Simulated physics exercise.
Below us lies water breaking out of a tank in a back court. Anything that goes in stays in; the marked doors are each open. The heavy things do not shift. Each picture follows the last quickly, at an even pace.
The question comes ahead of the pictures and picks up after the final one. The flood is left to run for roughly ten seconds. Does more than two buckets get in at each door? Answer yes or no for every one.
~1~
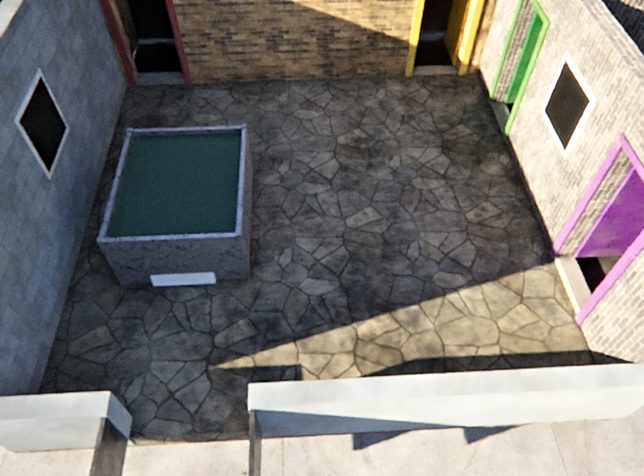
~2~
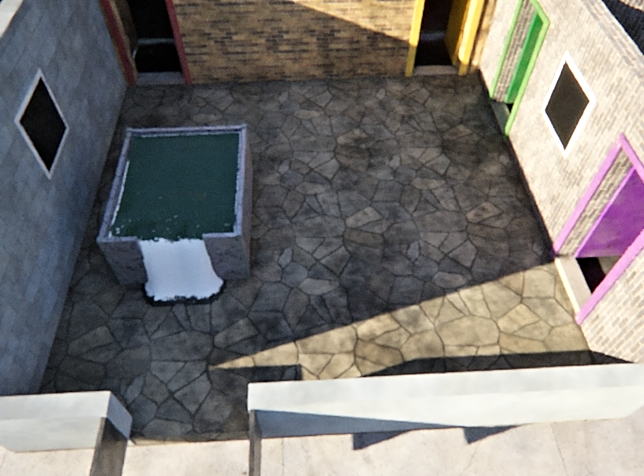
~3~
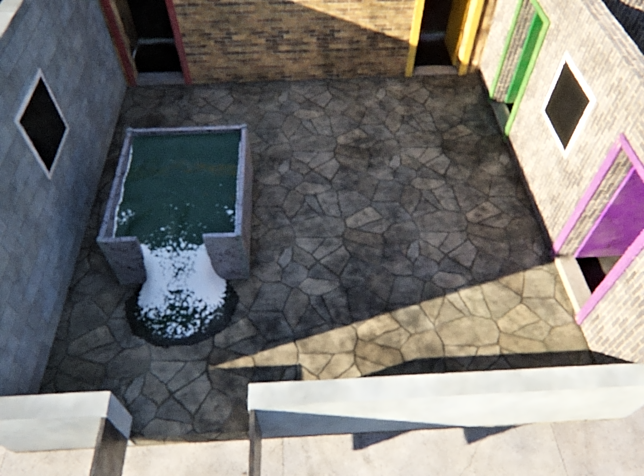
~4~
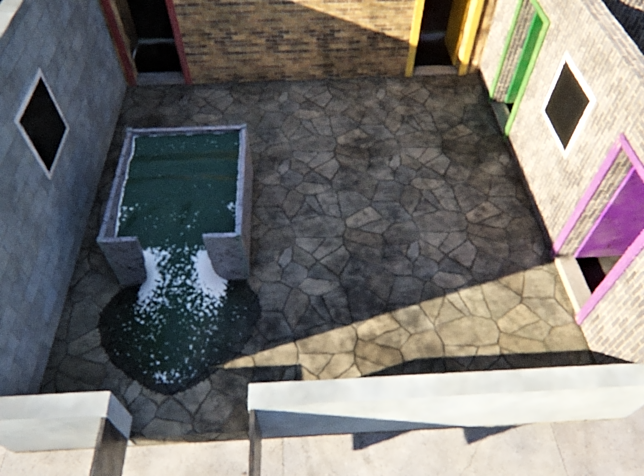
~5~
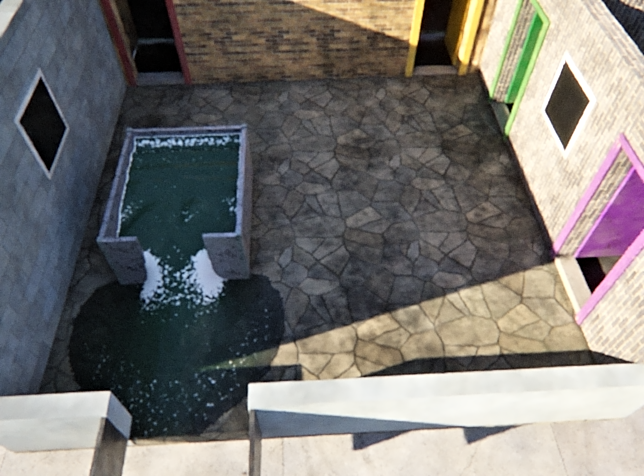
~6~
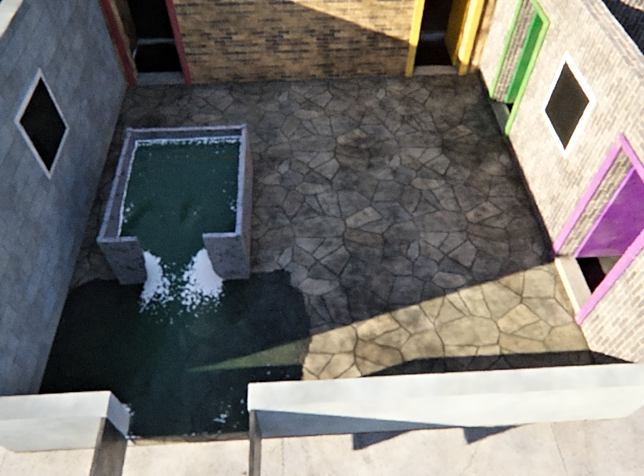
Yellow door: No, purple door: No, red door: No, green door: No.
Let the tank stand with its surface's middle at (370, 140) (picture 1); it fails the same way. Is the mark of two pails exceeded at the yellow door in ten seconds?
Yellow door exceeds the threshold.
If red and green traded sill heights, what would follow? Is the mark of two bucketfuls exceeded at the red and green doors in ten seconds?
Result - red: Exceeds the limit; green: Stays within the limit.
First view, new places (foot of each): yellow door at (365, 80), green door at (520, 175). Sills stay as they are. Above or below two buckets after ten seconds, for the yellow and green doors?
The yellow door falls short, while the green door falls short.
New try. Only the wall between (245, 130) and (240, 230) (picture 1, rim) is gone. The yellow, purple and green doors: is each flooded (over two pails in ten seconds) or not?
As I see it, the yellow door overshoots, the purple door overshoots and the green door overshoots.
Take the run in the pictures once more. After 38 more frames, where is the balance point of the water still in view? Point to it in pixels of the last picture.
I'd point to (222, 240).
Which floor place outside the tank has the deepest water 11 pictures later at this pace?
I'd mark about pixel (48, 421).
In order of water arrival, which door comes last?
The door marked yellow.
A moment on, water covers 15 % of the floor; the yellow door not reached, the purple door not reached, the red door not reached, the green door not reached.
Next, water covers 20 % of the floor; the yellow door not reached, the purple door not reached, the red door not reached, the green door not reached.
Then, water covers 35 % of the floor; the yellow door not reached, the purple door wet at the sill, nothing in, the red door not reached, the green door not reached.
Later, water covers 50 % of the floor; the yellow door not reached, the purple door wet at the sill, nothing in, the red door under two buckets in, the green door wet at the sill, nothing in.
In the end, water covers 85 % of the floor; the yellow door wet at the sill, nothing in, the purple door wet at the sill, nothing in, the red door under two buckets in, the green door wet at the sill, nothing in.
